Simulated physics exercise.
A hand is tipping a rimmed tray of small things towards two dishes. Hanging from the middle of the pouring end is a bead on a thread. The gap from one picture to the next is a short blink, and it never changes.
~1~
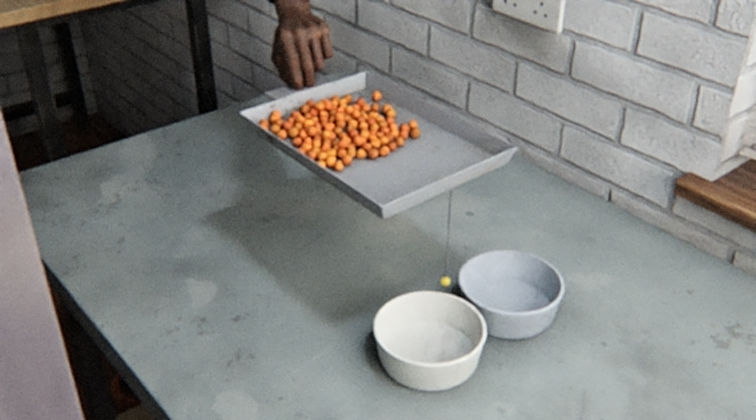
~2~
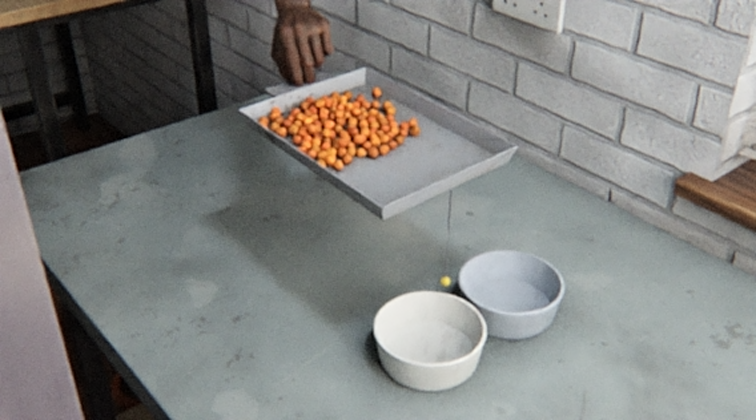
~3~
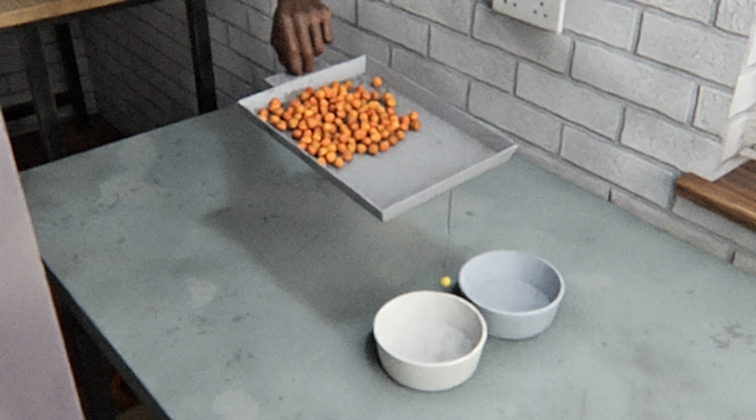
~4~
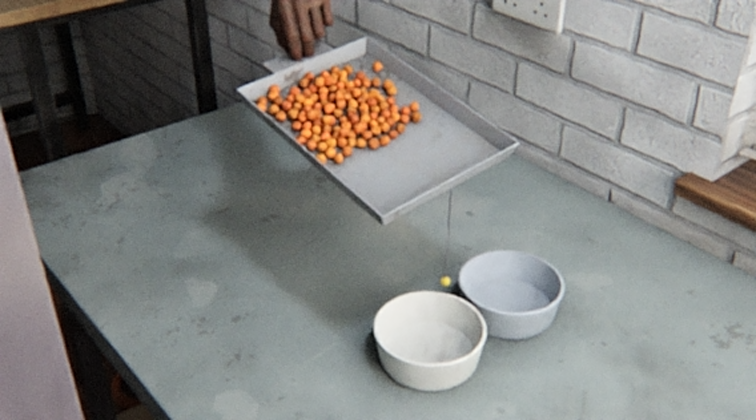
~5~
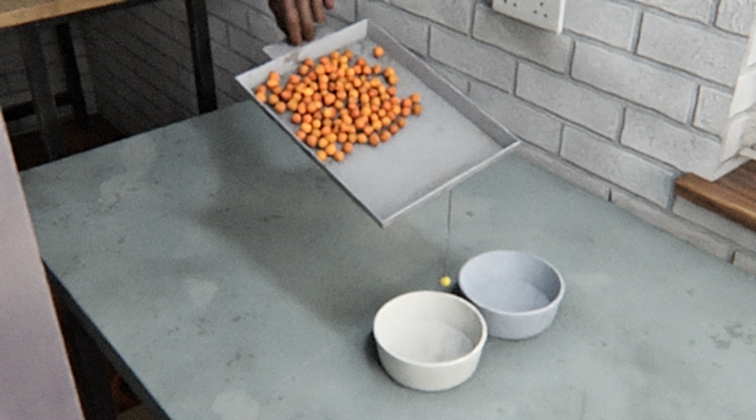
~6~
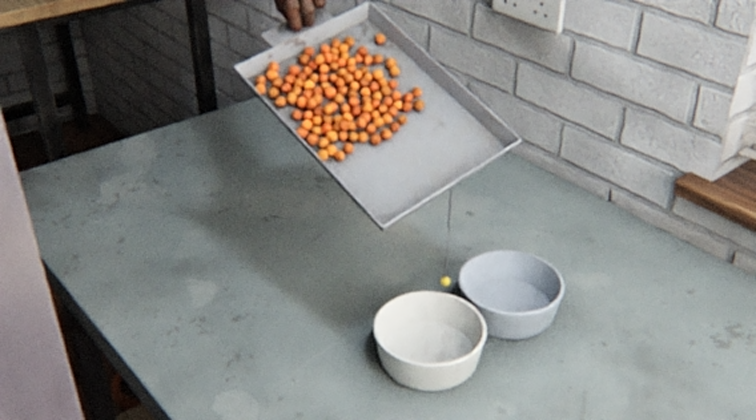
A hand raised the back of a gray tray of small orange balls, tilting it steadily toward two bowls until its front left corner dipped lowest, while a yellow bead hung from the front edge.
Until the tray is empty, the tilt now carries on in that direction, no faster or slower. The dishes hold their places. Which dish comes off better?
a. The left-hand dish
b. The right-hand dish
The left-hand dish (a).
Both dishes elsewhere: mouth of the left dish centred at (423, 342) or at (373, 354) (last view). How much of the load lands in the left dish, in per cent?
Close to 70 in a hundred, then close to 70 in a hundred.
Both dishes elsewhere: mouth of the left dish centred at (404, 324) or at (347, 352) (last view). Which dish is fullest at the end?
First try: The leftmost dish. Second try: The leftmost dish.
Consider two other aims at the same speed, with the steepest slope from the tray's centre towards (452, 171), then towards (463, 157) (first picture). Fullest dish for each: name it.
Results - the dish on the right side first, the dish on the right side second.
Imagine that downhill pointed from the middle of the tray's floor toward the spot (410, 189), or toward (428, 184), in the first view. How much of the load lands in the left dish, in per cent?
I'd say some 60 in a hundred at first, then 50 in a hundred.
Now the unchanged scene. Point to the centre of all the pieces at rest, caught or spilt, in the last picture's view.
Roughly at pixel (418, 366).
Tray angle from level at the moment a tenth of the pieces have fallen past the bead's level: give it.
Close to 75 degrees, I reckon.
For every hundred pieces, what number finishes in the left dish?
It comes to roughly 50 percent of the load.
Soon, tray tipped steeply; most on the tray; about a quarter in the air.
A while on, tray tipped past a quarter turn; a small part on the tray; about half in the left dish; about a third outside both; about a quarter in the air.
Towards the end, tray tipped past a quarter turn; about half in the left dish; about half outside both.
Finally, tray tipped past a quarter turn; about half in the left dish; none in the right dish; about half outside both.
